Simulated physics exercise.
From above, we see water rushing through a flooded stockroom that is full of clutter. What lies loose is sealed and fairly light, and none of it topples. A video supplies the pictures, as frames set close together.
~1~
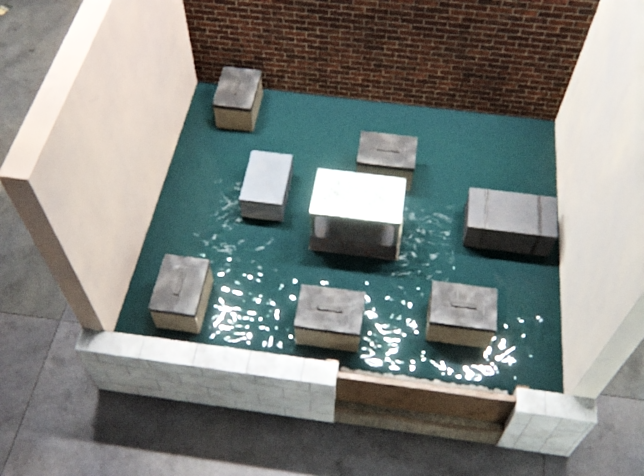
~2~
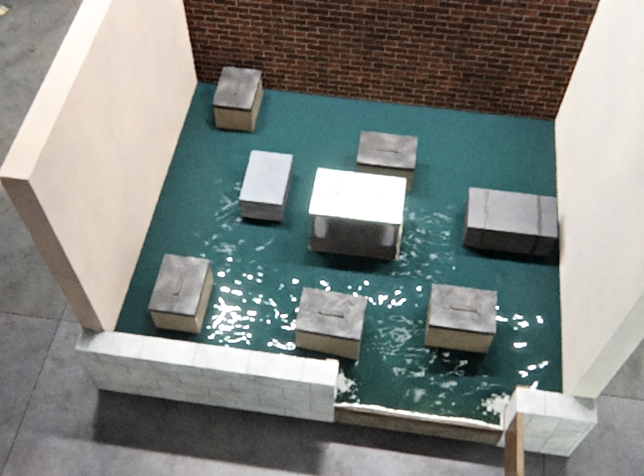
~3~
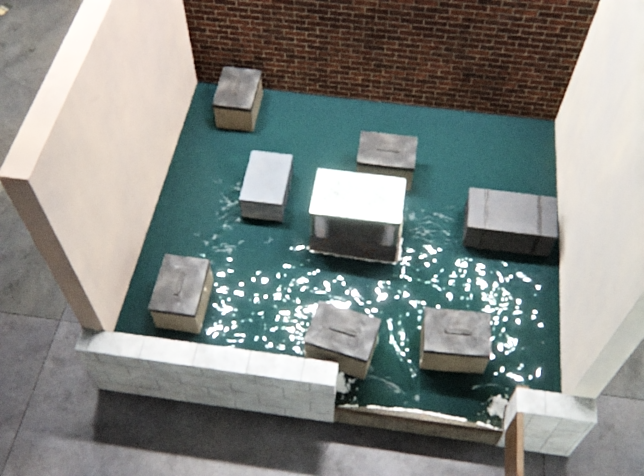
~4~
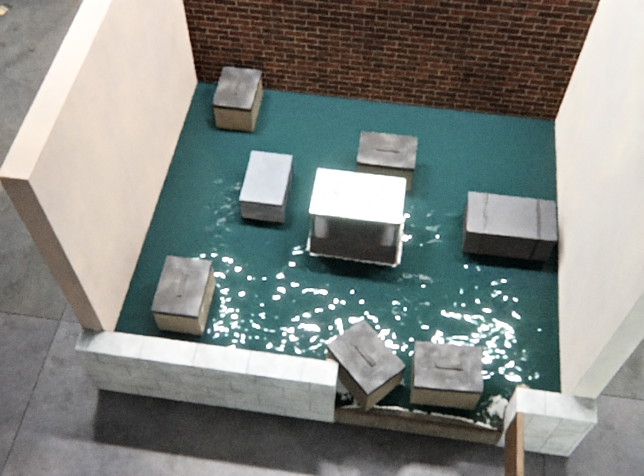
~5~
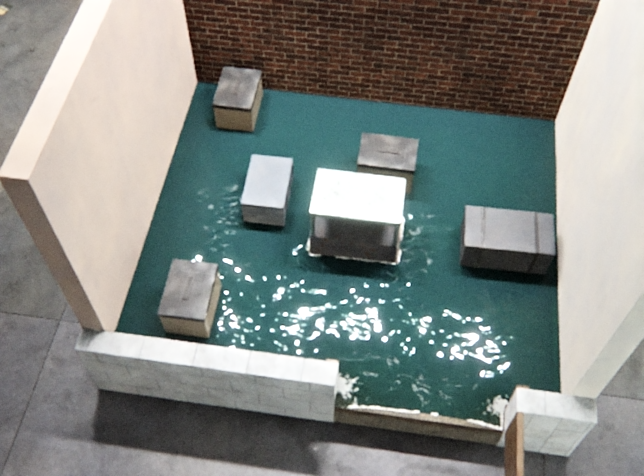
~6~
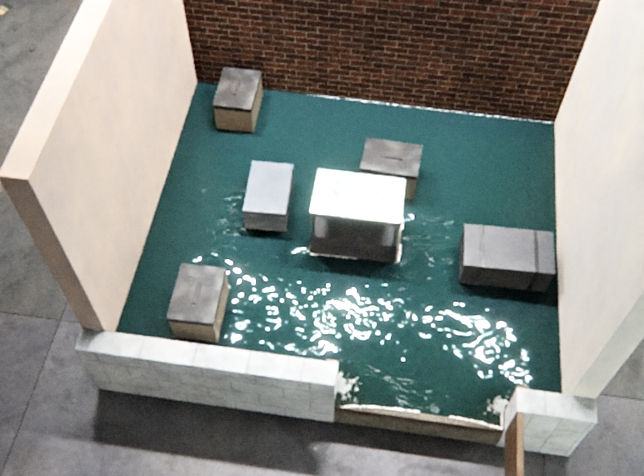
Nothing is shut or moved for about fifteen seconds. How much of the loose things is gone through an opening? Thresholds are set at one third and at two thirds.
The share will most likely be no less than two thirds.
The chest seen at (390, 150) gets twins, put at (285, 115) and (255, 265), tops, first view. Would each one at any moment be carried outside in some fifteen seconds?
First one does not escape, second one makes it out.
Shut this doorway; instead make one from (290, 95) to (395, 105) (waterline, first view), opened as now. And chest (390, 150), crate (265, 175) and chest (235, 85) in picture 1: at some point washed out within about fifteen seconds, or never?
Listed order gives departs, departs, departs.
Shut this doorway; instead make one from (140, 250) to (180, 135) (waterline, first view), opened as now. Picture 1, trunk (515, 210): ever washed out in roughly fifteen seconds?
My call: Stays.
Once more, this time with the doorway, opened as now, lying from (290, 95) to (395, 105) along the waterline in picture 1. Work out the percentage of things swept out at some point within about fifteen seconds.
Estimate: Close to 60 %.
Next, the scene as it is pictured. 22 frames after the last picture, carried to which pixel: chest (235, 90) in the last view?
(270, 118).
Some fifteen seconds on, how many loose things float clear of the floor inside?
Tally: 1.
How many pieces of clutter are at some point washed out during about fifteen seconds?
I count 6 of them.
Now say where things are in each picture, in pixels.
A trunk at (513, 212) floats; a chest at (179, 284), afloat; 0 of 7 have shifted, in the first frame.
A trunk at (513, 212) floats; a chest at (179, 284), afloat; 0 of 7 have shifted, in the second frame.
A trunk at (513, 212), afloat; a chest at (179, 284), afloat; 2 of 7 have shifted, in the third frame.
A trunk at (512, 216), afloat, close to its start; a chest at (182, 285) floats; 2 of 7 have shifted, in the fourth frame.
A trunk at (510, 230) floats, close to its start; a chest at (188, 288), afloat, close to its start; 4 of 7 have shifted, in the fifth frame.
A trunk at (509, 248) floats, a stride from its start; a chest at (197, 293) floats, close to its start; 6 of 7 have shifted, in the sixth frame.
A moment on, 2 of 7 are out; 5 afloat.
Next, 4 of 7 are out; 3 afloat.
Later, 6 of 7 are out; 1 afloat.
In the end, 6 of 7 are out; 1 afloat.
